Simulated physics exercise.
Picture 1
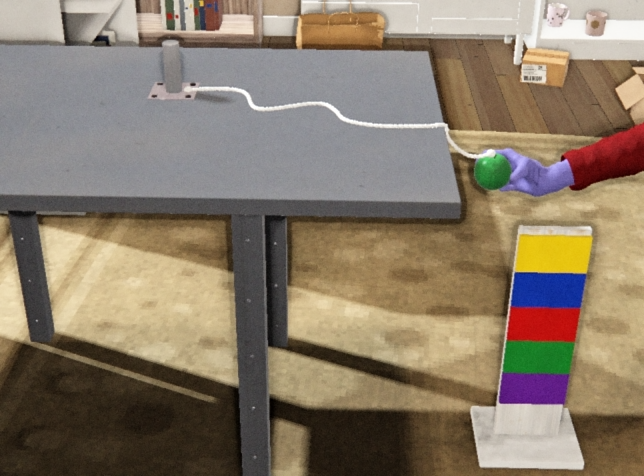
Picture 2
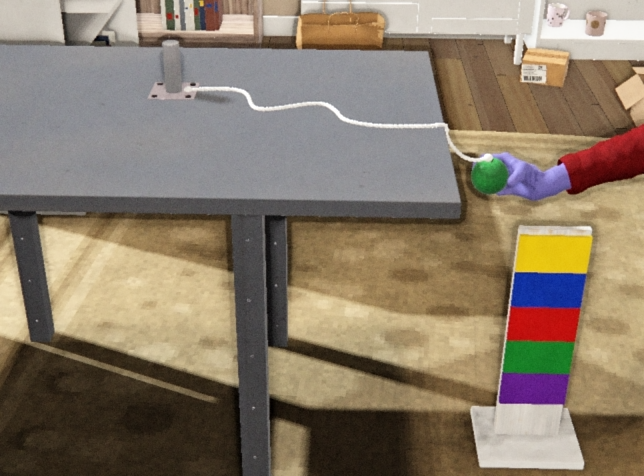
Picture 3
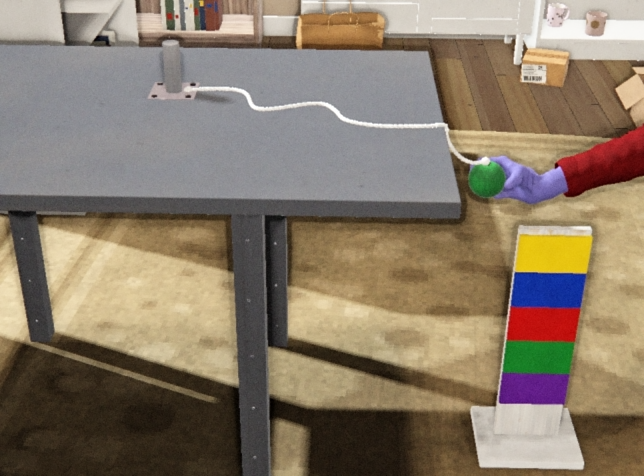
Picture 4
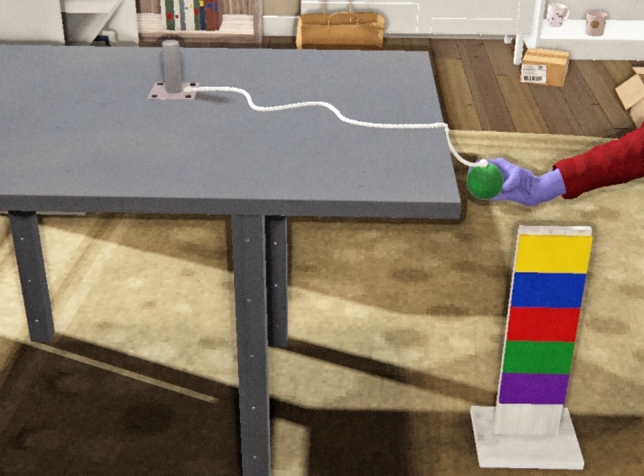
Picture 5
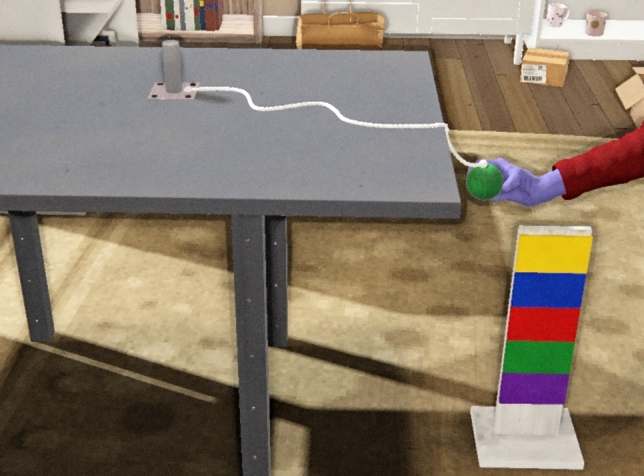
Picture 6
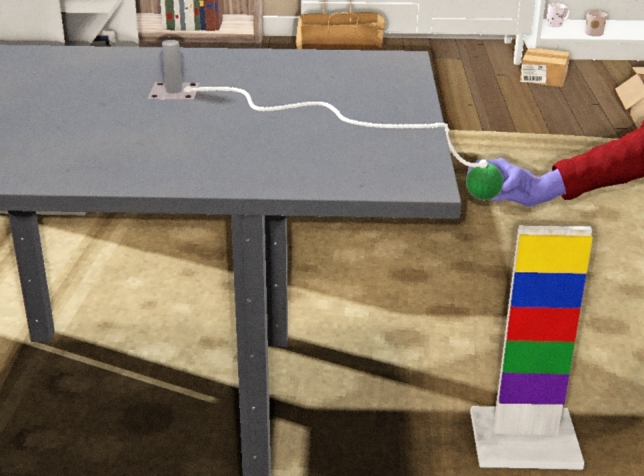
To begin with, a purple hand with a red sleeve holds a green ball on a white cord just off the table's right edge, near an upright strip of coloured bands. The hand shifts the ball slightly left and down, then stays still while the cord lies nearly unchanged.
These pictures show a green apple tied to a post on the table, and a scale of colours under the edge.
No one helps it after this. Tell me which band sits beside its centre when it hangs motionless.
The yellow one sits beside it.
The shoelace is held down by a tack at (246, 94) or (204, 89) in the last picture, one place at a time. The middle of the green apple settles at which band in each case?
Note: Try 1 yellow; try 2 yellow.
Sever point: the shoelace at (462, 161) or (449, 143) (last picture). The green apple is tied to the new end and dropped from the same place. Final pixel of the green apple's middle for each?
About (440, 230) and (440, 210).
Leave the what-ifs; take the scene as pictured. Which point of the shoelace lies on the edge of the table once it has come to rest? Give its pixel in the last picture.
Pixel (388, 127) or thereabouts.
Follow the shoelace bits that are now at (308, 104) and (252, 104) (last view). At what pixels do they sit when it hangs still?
The first one ends up at (340, 106) and the second one at (277, 100).
Soon after, apple near (444, 237); level with yellow.
After that, apple near (424, 240); level with yellow.
In the end, apple near (434, 247); level with yellow. Its middle rests at the yellow band.
